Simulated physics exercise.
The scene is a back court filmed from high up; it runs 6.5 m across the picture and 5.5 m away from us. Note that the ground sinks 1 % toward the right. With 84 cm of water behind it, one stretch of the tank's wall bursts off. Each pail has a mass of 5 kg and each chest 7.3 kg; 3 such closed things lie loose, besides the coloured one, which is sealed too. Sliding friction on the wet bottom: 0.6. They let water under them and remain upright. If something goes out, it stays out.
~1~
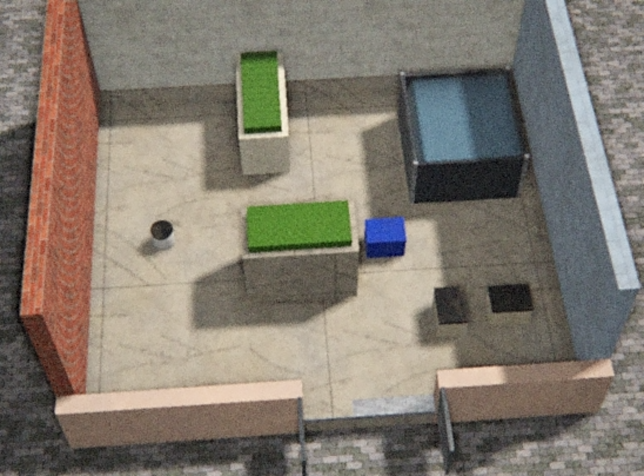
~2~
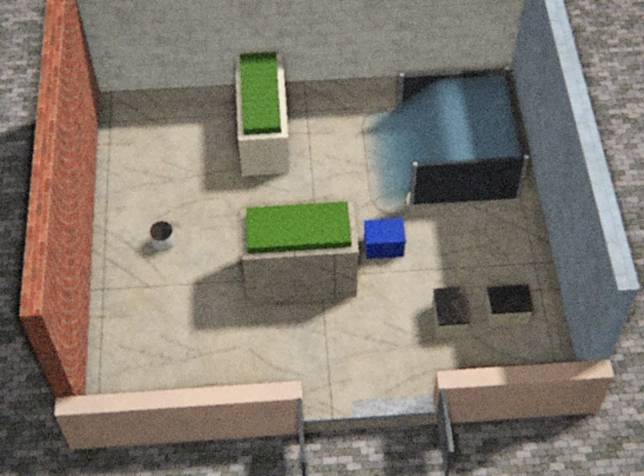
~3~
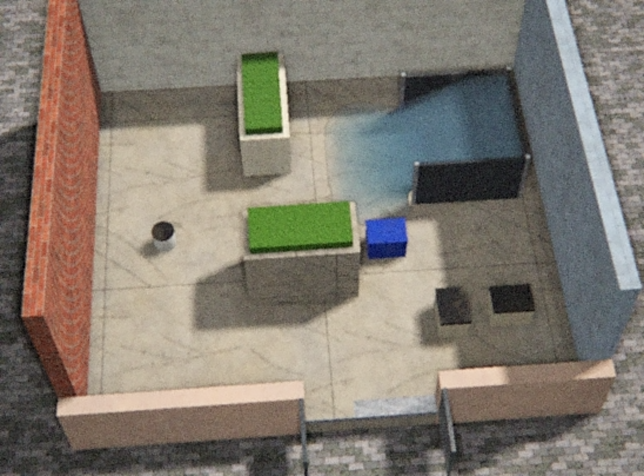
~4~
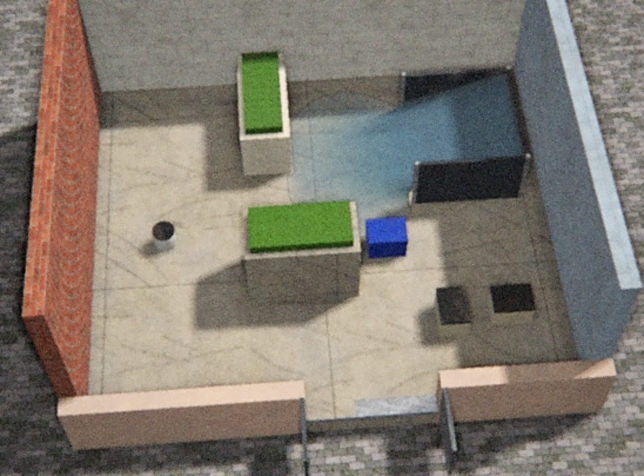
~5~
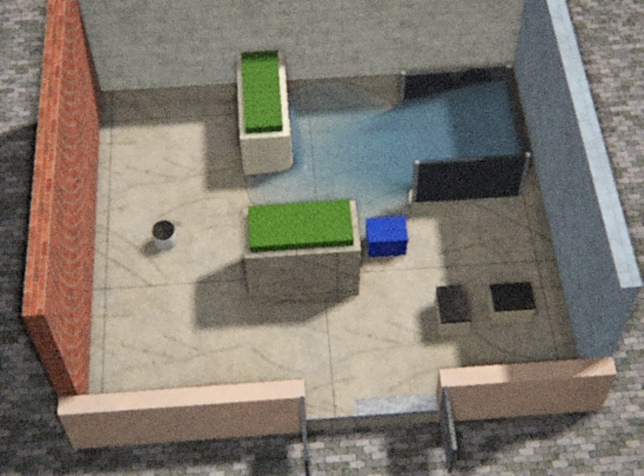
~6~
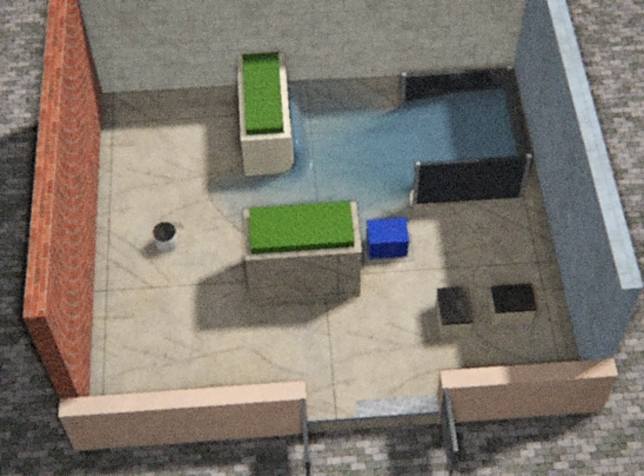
The video shows a walled court from above as one side of a dark tank bursts off and water spreads leftward across the ground, reaching between two grass-topped planters, while the blue chest and other loose objects show little or no movement.
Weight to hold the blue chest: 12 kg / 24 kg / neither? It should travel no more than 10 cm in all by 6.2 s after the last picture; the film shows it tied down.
24 kg.
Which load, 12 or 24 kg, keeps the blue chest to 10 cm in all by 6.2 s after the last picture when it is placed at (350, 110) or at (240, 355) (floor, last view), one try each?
In that order: Neither is enough; only the larger holds.
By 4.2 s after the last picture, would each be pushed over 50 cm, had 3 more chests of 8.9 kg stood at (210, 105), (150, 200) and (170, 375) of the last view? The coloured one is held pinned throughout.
Going through them in that order, the answers are too far, too far and too far.
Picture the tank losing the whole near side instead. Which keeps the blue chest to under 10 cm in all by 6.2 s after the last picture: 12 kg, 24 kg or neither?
With that failure, no mass keeps it.
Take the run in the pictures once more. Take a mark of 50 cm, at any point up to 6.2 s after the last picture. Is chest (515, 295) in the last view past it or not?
Result: Below threshold.
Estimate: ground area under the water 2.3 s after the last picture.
My estimate is roughly 22 m2.
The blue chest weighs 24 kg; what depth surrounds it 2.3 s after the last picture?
Something like 5 centimetres.
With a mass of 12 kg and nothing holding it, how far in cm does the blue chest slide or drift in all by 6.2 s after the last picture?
Roughly 80 cm.
Then, 0.6 s after the last picture the blue chest would be 0 cm from its start with 12 kg and 0 cm from its start with 24 kg; 2 cm of water round it then.
Then, 2.3 s after the last picture the blue chest would be 28 cm from its start with 12 kg and 0 cm from its start with 24 kg; 5 cm of water round it then.
Then, 4.2 s after the last picture the blue chest would be 70 cm from its start with 12 kg and 0 cm from its start with 24 kg; 5 cm of water round it then.
Then, 6.2 s after the last picture the blue chest would be 70 cm from its start with 12 kg and 0 cm from its start with 24 kg; 4 cm of water round it then.
